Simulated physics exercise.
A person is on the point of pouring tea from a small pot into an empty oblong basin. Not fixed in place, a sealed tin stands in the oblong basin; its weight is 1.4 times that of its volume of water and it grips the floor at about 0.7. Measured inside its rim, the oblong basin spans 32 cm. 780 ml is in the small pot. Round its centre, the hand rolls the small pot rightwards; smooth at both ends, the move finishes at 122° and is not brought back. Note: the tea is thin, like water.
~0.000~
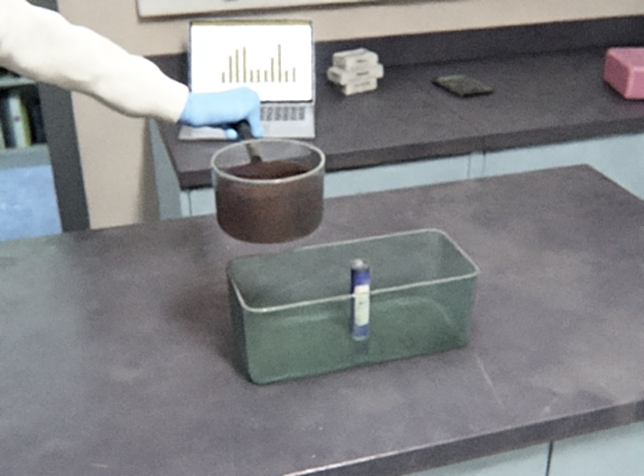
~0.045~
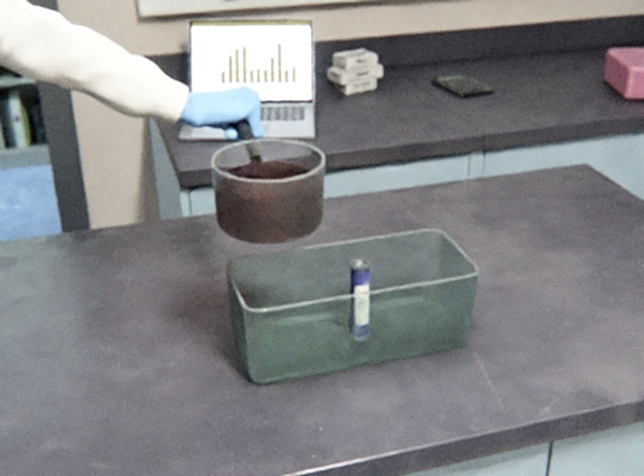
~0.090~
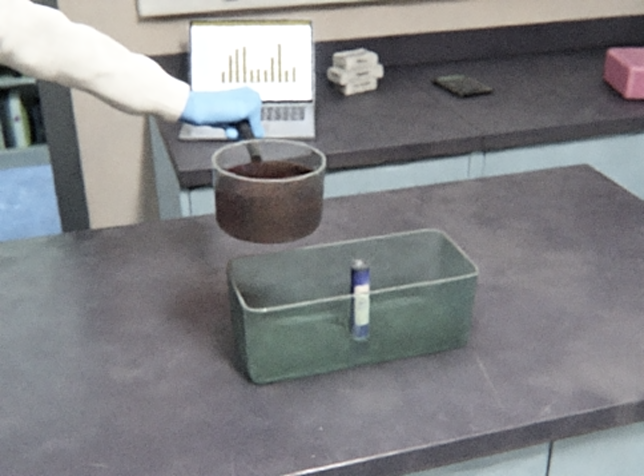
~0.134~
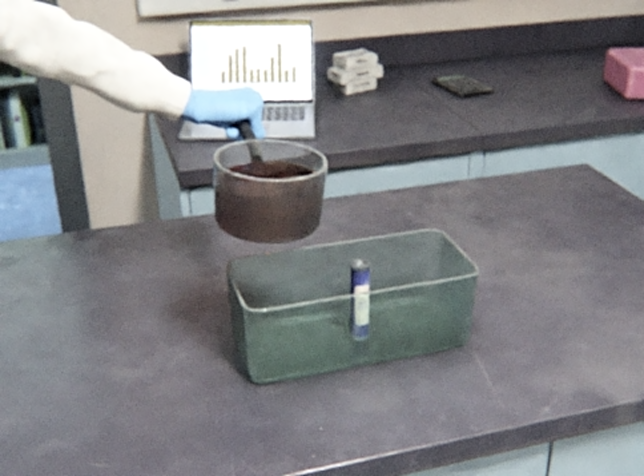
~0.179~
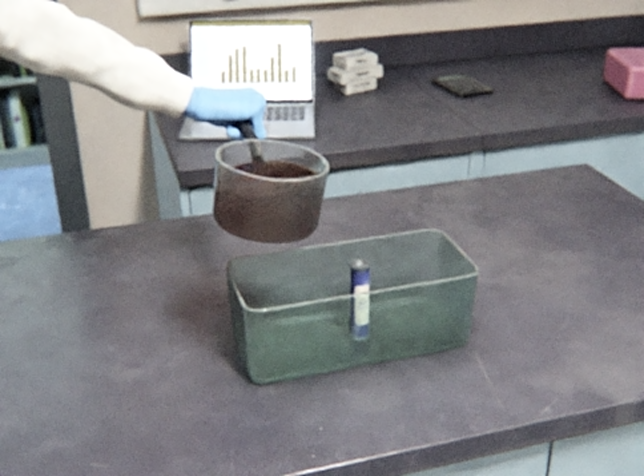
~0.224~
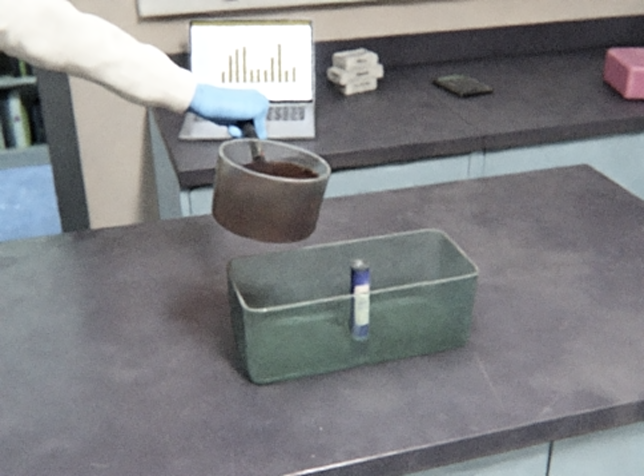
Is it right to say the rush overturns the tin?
Wrong.
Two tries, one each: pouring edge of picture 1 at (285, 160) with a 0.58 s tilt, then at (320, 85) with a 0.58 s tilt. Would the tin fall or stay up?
In the first try it remains standing; in the second it comes down.
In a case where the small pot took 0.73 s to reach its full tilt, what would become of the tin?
The tin tips over.
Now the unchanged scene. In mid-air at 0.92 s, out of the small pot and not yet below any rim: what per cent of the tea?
In-air share: About 8 %.
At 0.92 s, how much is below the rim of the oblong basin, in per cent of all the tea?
86 %, more or less.
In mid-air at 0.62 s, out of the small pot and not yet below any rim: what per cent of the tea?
30 %.
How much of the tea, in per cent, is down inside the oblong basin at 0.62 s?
I'd estimate some 9 percent of the liquid.
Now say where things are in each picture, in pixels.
In the first picture, tilt 0°; pouring edge (321, 154); surface from (216, 185) to (318, 172); the oblong basin's rim runs from (235, 286) to (460, 251); the tin's top is at (360, 267).
In the second picture, tilt 1°; pouring edge (321, 155); surface from (216, 185) to (317, 172).
In the third picture, tilt 2°; pouring edge (322, 156); surface from (216, 185) to (318, 173).
In the fourth picture, tilt 5°; pouring edge (323, 158); surface from (216, 185) to (319, 173).
In the fifth picture, tilt 8°; pouring edge (325, 162); surface from (217, 185) to (319, 173).
In the sixth picture, tilt 13°; pouring edge (327, 166); surface from (217, 185) to (321, 173).
Then, 0.62 s in, the tilt is 78° and 61 per cent is still to pour; the tin stands where it began.
Then, 0.92 s in, the tilt is 117° and 7 per cent is still to pour; the tin stands where it began.
Then, 1.23 s in, the tilt is 122° and 0 per cent is still to pour; the tin stands where it began.
Then, 1.56 s in, the tilt is 122° and 0 per cent is still to pour; the tin stands where it began.
Finally, the tin stands where it began.
